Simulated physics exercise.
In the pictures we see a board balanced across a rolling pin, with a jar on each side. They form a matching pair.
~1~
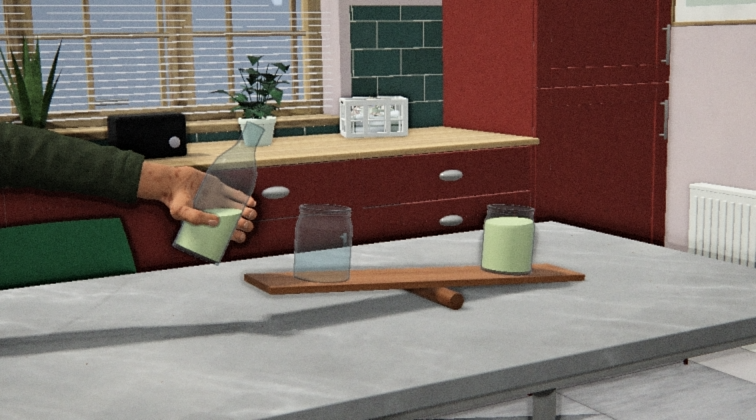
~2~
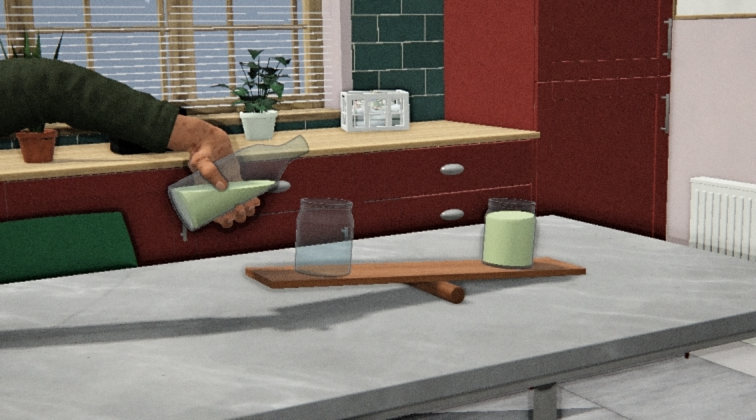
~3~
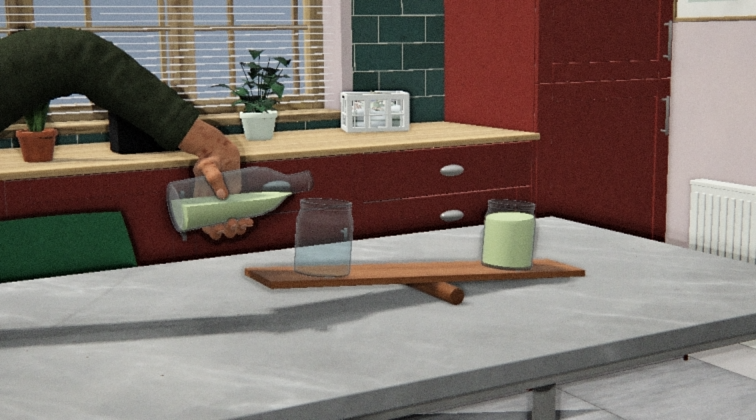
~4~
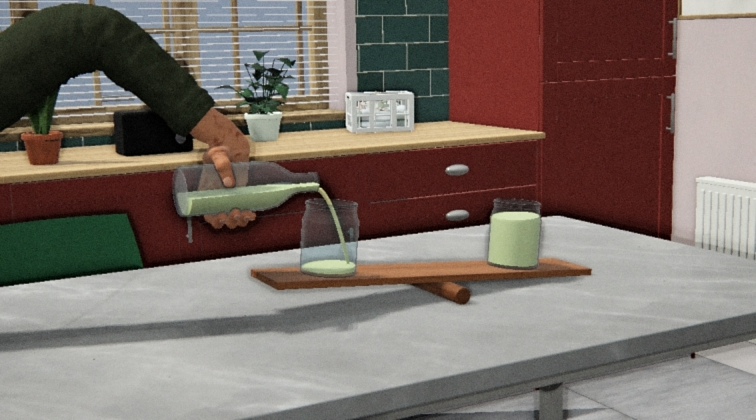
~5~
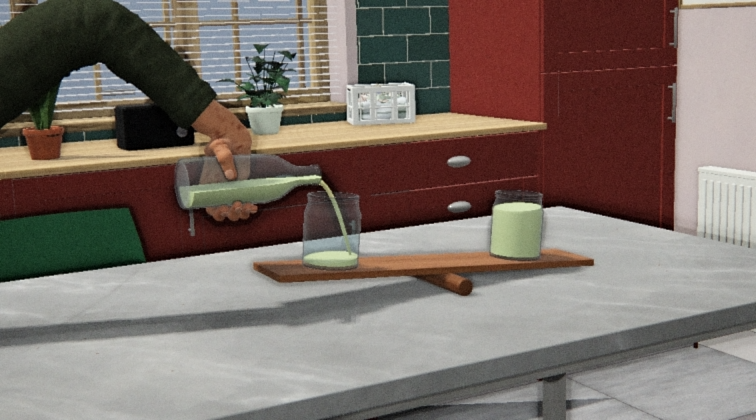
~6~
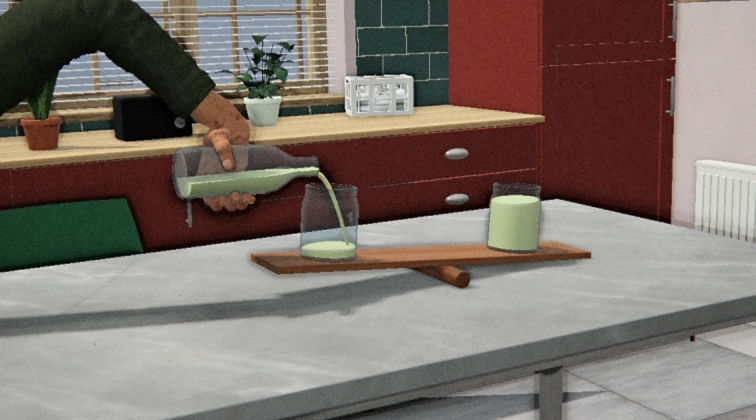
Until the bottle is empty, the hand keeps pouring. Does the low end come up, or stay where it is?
The low end stays where it is.
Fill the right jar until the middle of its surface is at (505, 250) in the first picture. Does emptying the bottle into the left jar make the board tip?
My ruling: It tilts the other way.
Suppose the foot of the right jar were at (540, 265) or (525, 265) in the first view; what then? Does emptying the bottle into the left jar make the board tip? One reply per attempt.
Result, case 1: No change; case 2: No change.
Shortly, the left jar is about a quarter full; the board leans as before.
Then, the left jar is about a third full; the board leans as before.
At the finish, the left jar is about half full; the board leans as before.
